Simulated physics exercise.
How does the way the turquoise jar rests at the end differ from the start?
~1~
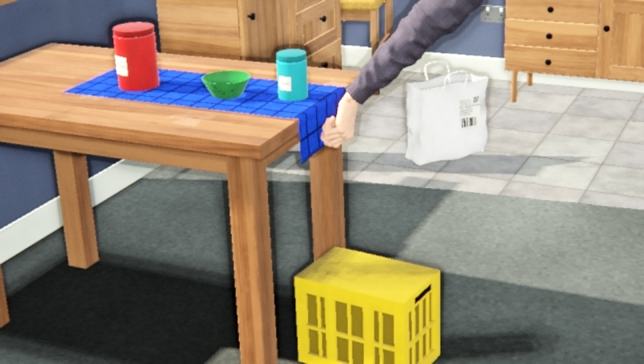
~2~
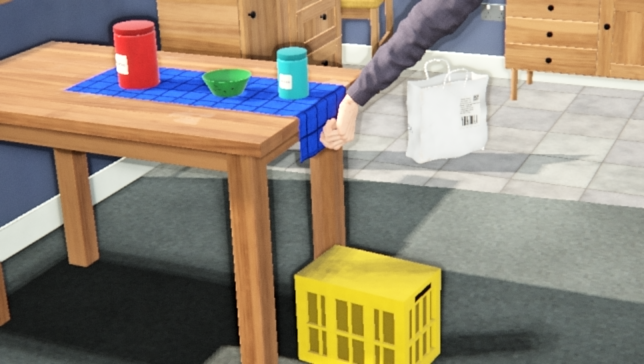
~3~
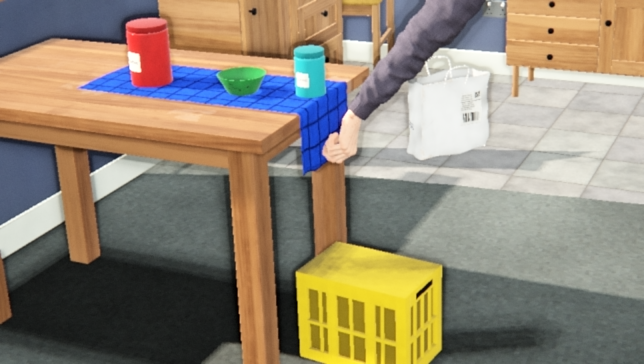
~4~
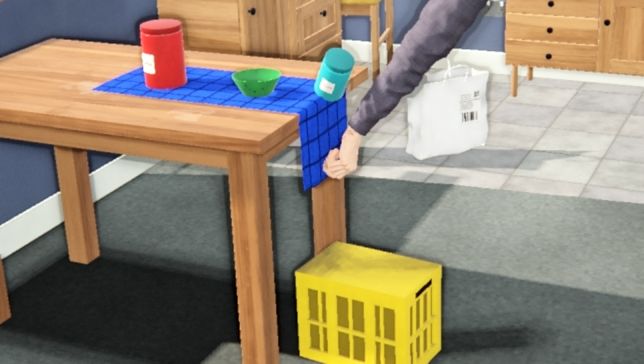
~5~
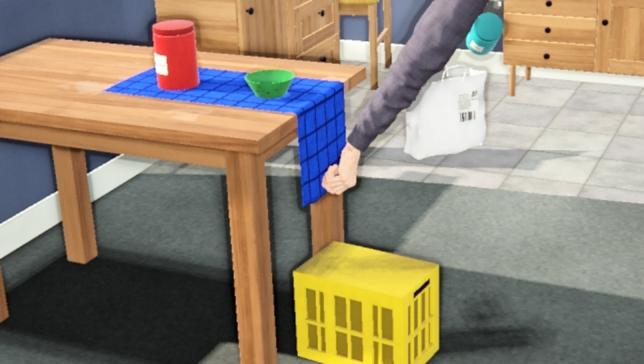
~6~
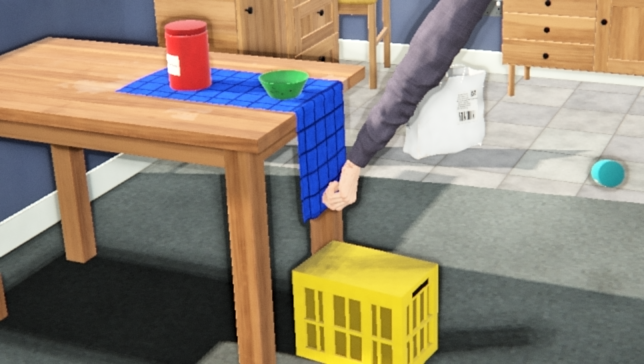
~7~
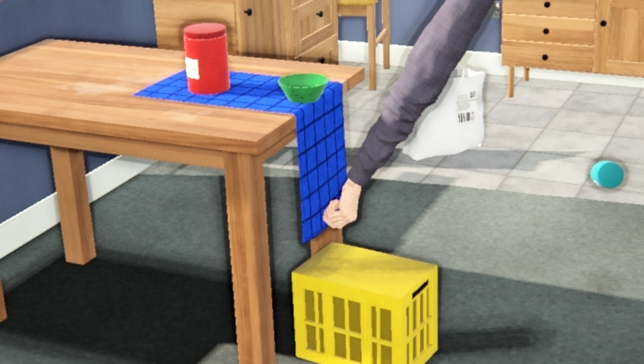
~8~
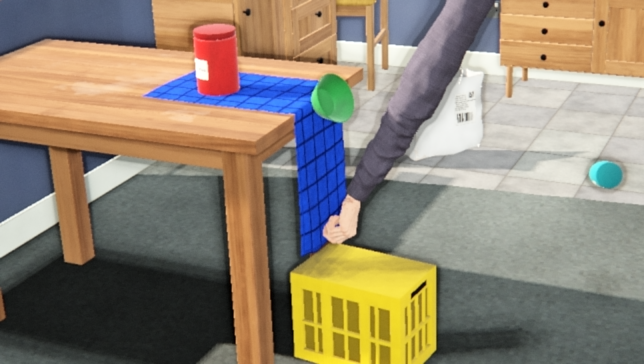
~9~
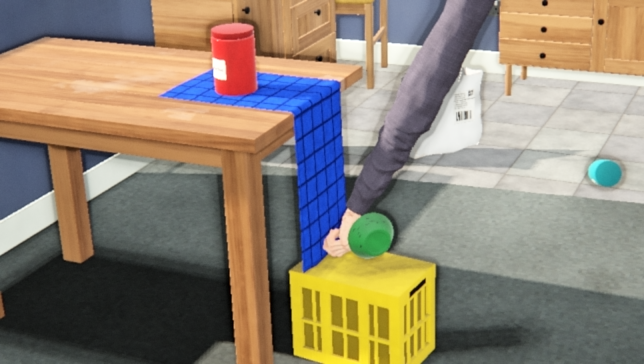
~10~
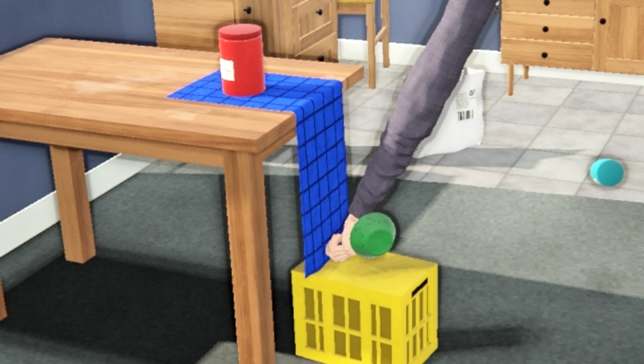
At the start the turquoise jar stands upright on the cloth, and at the end it lies on its side on the floor.
